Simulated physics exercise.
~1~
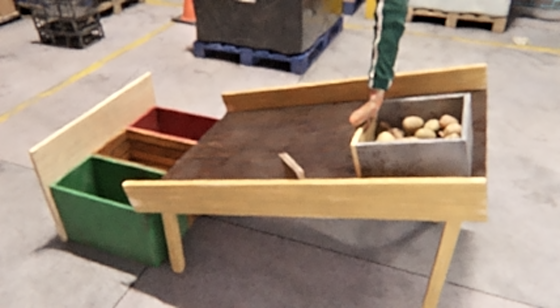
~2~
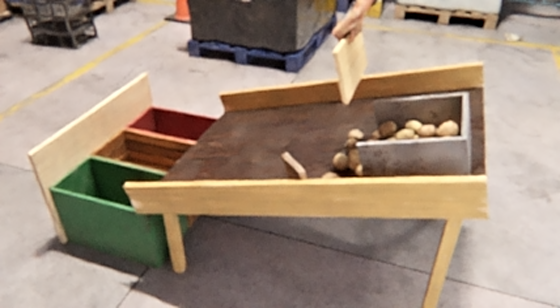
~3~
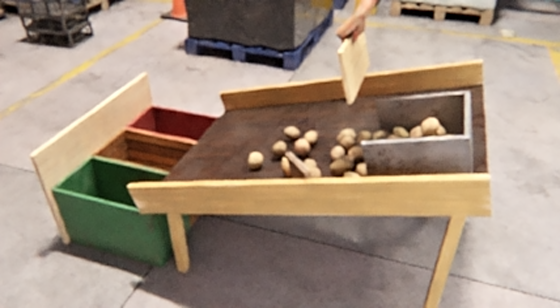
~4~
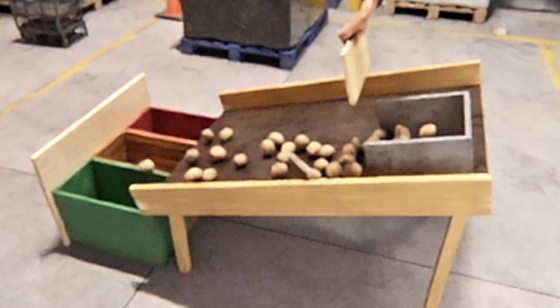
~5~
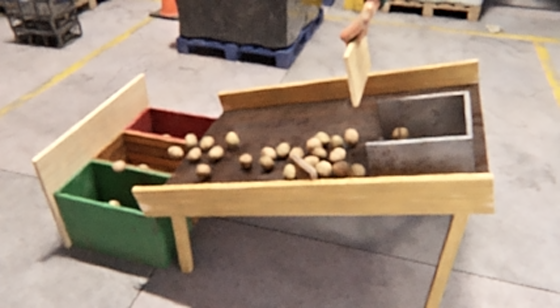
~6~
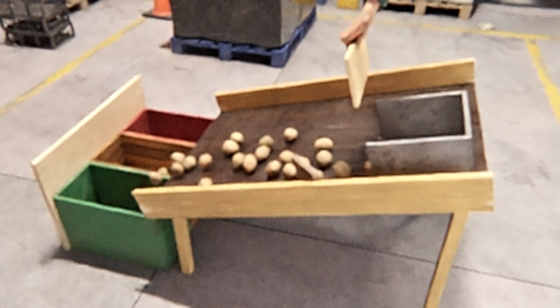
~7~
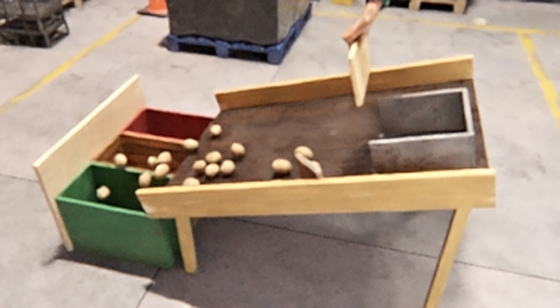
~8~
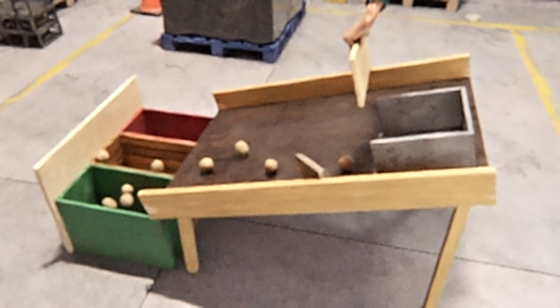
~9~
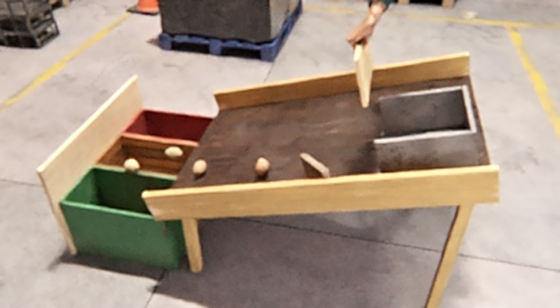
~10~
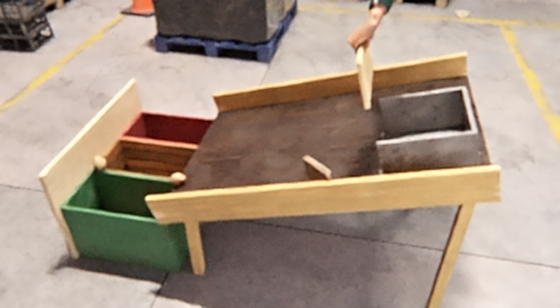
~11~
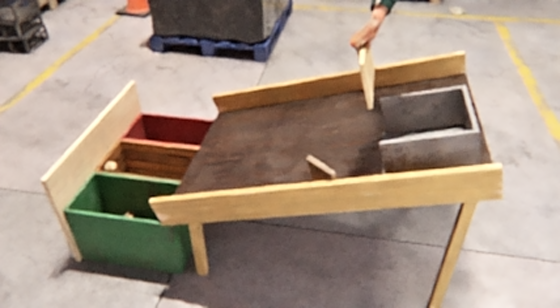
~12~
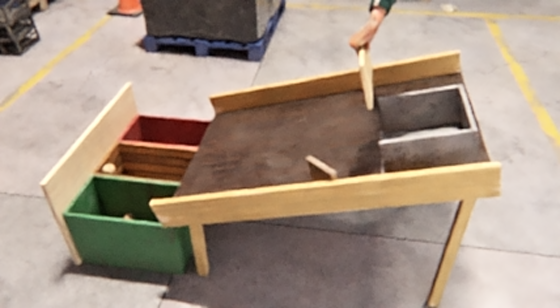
A hand in a green sleeve grips a wooden gate at a grey pen of potatoes, high on the right of a brown sloping table, seen from the front and slightly above on a concrete warehouse floor. Green, wooden and red tubs stand at the lower left end. The hand lifts the gate clear, and the potatoes spill out and roll left around a small angled board. They spread down the slope and drop off its edge, mostly into the green and wooden tubs. The last few stragglers follow, leaving the table and pen empty while the hand still holds the gate.
